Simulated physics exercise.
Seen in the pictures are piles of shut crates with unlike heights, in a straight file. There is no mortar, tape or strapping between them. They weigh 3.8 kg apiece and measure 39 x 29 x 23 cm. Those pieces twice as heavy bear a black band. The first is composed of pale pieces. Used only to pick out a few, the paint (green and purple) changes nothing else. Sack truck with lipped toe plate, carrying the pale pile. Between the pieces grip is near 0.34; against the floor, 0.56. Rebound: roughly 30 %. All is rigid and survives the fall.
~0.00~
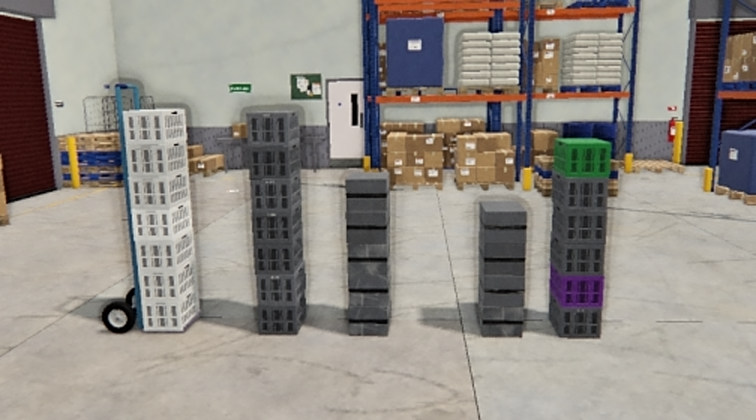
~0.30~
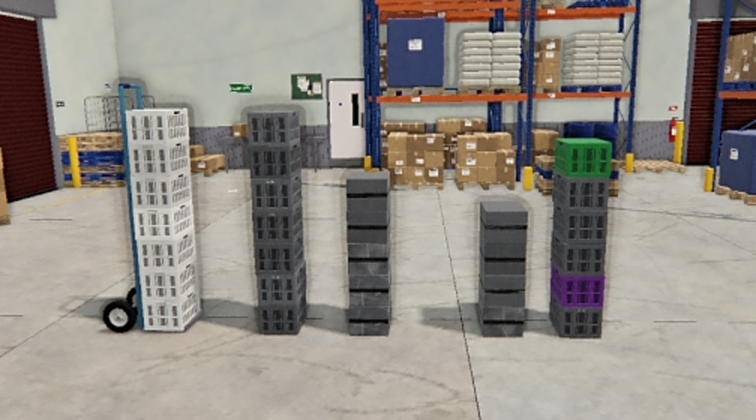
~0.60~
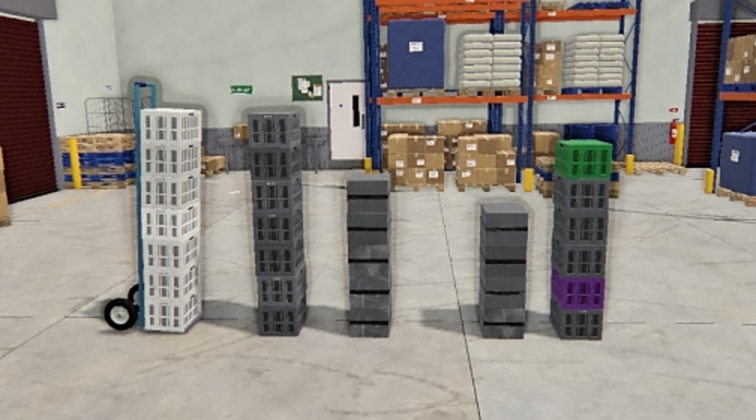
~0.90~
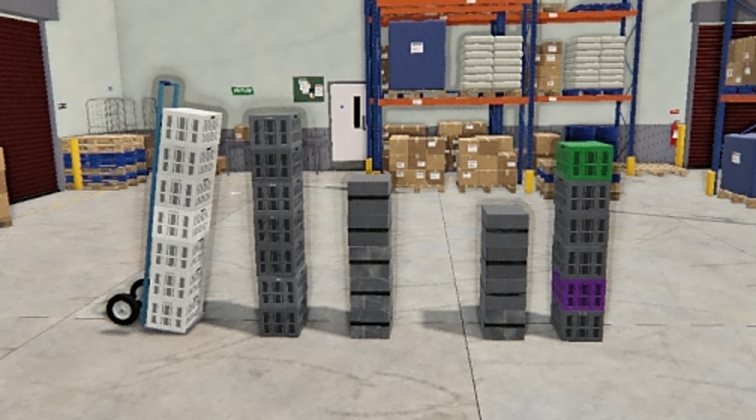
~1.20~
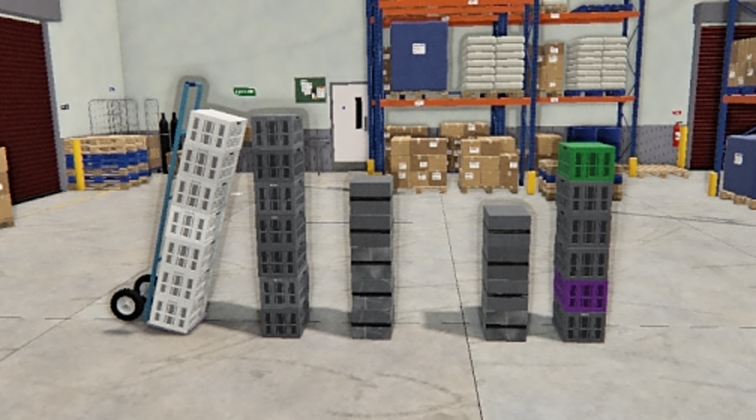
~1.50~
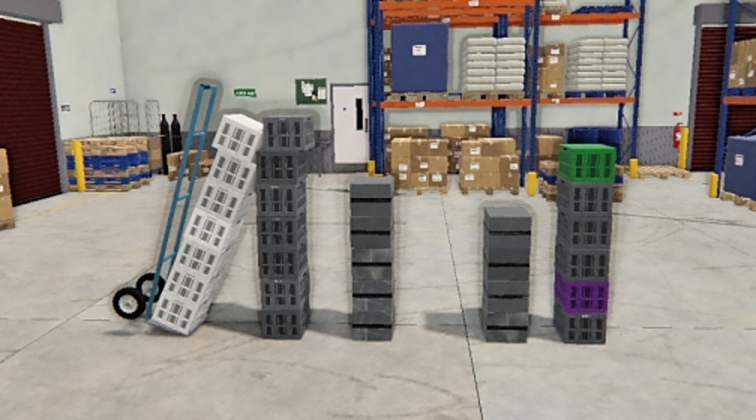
A tall stack of pale crates on a blue hand truck stood upright at the left of a row of dark stacks, then tilted steadily rightward, leaning further than the truck behind it.
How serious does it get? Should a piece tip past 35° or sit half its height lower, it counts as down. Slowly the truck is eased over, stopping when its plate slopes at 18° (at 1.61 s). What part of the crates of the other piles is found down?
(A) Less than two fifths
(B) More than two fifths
(B) More than two fifths.
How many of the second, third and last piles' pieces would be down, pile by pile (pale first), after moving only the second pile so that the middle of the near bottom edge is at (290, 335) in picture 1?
Pile tally - second: 6, third: 5, last: 6.
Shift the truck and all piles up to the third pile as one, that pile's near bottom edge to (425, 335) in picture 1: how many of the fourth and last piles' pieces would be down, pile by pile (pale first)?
Down per pile: Fourth 4; last 6.
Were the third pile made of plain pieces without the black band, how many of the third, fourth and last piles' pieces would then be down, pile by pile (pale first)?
Third: 5; fourth: 2; last: 5.
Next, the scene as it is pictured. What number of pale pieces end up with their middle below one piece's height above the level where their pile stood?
For the pale pieces, I get 2.
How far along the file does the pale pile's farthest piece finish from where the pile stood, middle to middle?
Some 160 cm.
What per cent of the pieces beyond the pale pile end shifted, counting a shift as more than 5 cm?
Displaced: 90 %.
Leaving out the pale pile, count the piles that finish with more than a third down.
Summing them, I get 4 in all.
By 2.14 s, 7 of the pale pile down; none of the 22 other crates down, 7 disturbed.
By 2.78 s, 7 of the pale pile down; 11 of the 22 other crates down.
By 3.78 s, 7 of the pale pile down; 20 of the 22 other crates down; purple crate tilted 55°, 17 cm lower; green crate tilted 50°, 48 cm lower.
When it is over (4.9 s), 7 of the pale pile down; 20 of the 22 other crates down; purple crate on its side; green crate on its side. That is 91 per cent. In pixels of the last frame, middles, purple crate near (658, 317).
